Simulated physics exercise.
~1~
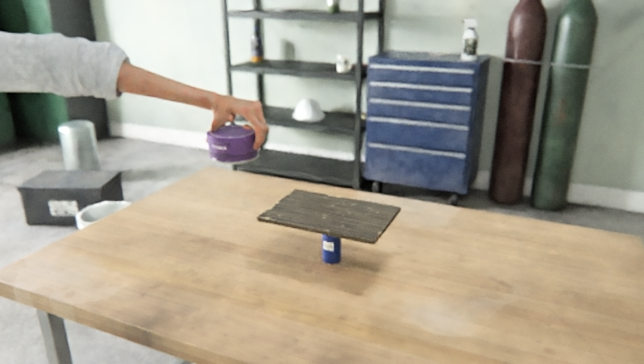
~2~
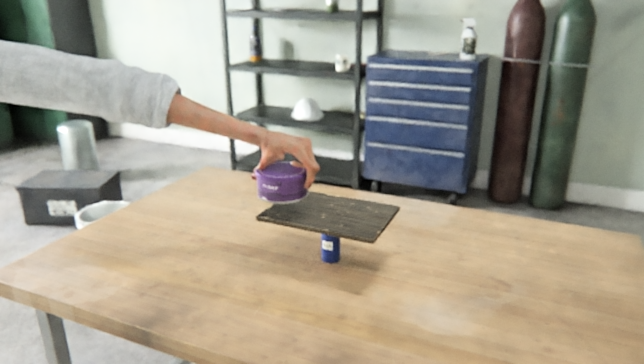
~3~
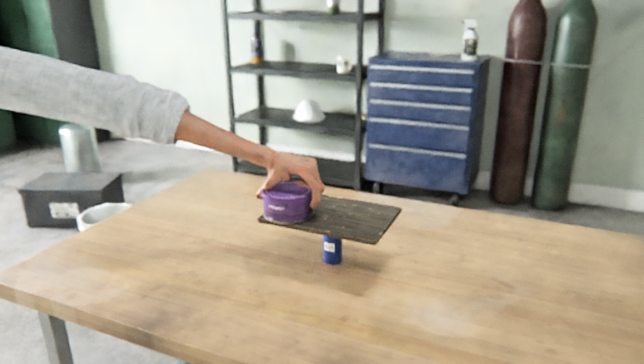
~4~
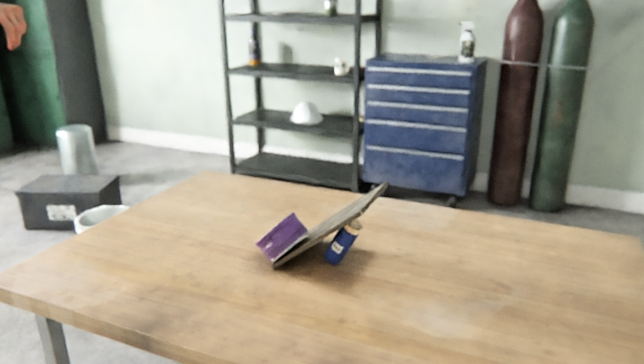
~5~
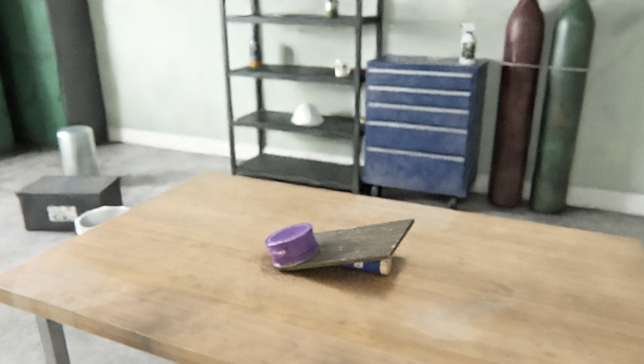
In a workshop with a shelf rack, a blue drawer cabinet and two tall gas cylinders behind, a dark board lies balanced on an upright blue shaker on a wooden table. A hand reaches in from the left, carrying a purple tub toward the board. It lowers the tub onto the board's left end, then lets go and draws back. The board tips steeply down to the left, taking the tub with it, while the shaker leans over. At the end, the shaker lies on its side beneath the slanted board, with the tub resting at its low left end.
